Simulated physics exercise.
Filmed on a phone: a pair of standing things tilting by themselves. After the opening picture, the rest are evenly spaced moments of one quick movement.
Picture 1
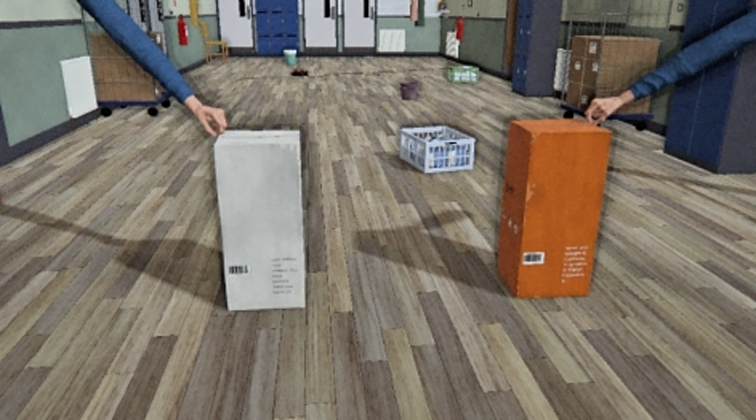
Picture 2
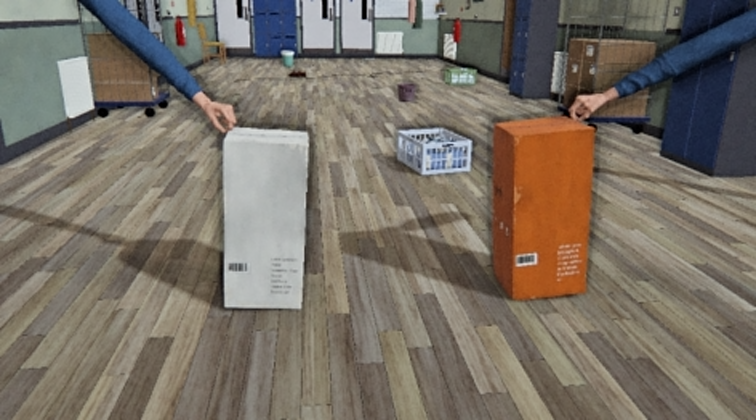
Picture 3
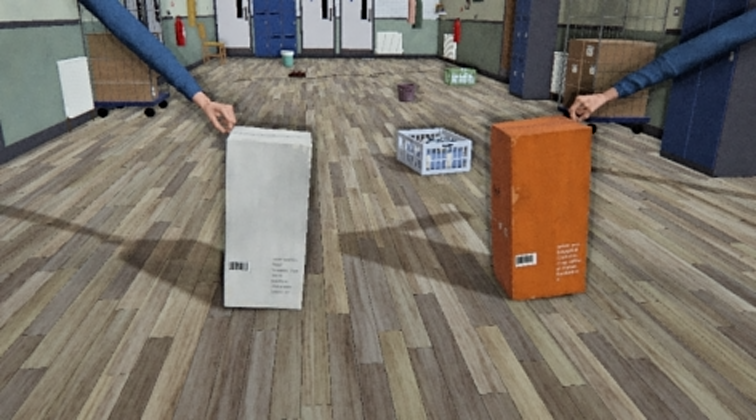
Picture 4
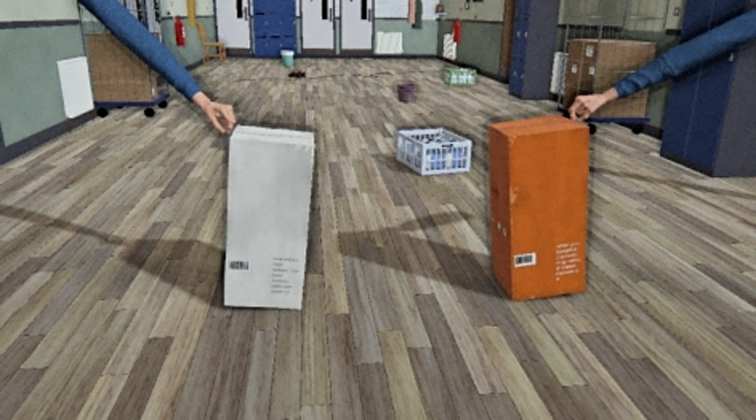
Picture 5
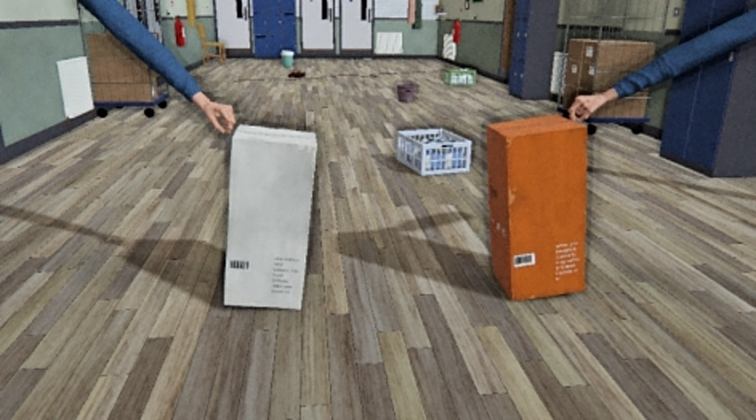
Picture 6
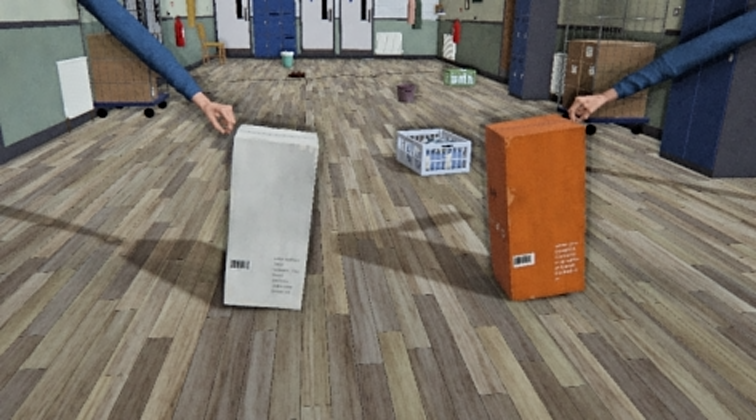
The white parcel on the left and the orange one on the right leaned slightly inward toward each other on the wooden floor, a hand at the top outer edge of each.
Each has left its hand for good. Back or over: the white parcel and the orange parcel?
Outcome: The white parcel rocks back upright and the orange parcel rocks back upright.
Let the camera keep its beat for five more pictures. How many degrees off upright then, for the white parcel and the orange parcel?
Roughly 8° and 8°.
Then, 0.26 s after the last picture, white parcel 3° off upright near (265, 220); orange parcel 3° off upright near (541, 210).
Then, 0.48 s after the last picture, white parcel 4° off upright near (255, 220); orange parcel 4° off upright near (551, 209).
Then, 0.74 s after the last picture, white parcel upright near (262, 221); orange parcel upright near (542, 210).
At rest, the white parcel returns to its base, near (260, 222); the orange parcel returns to its base, near (545, 211).
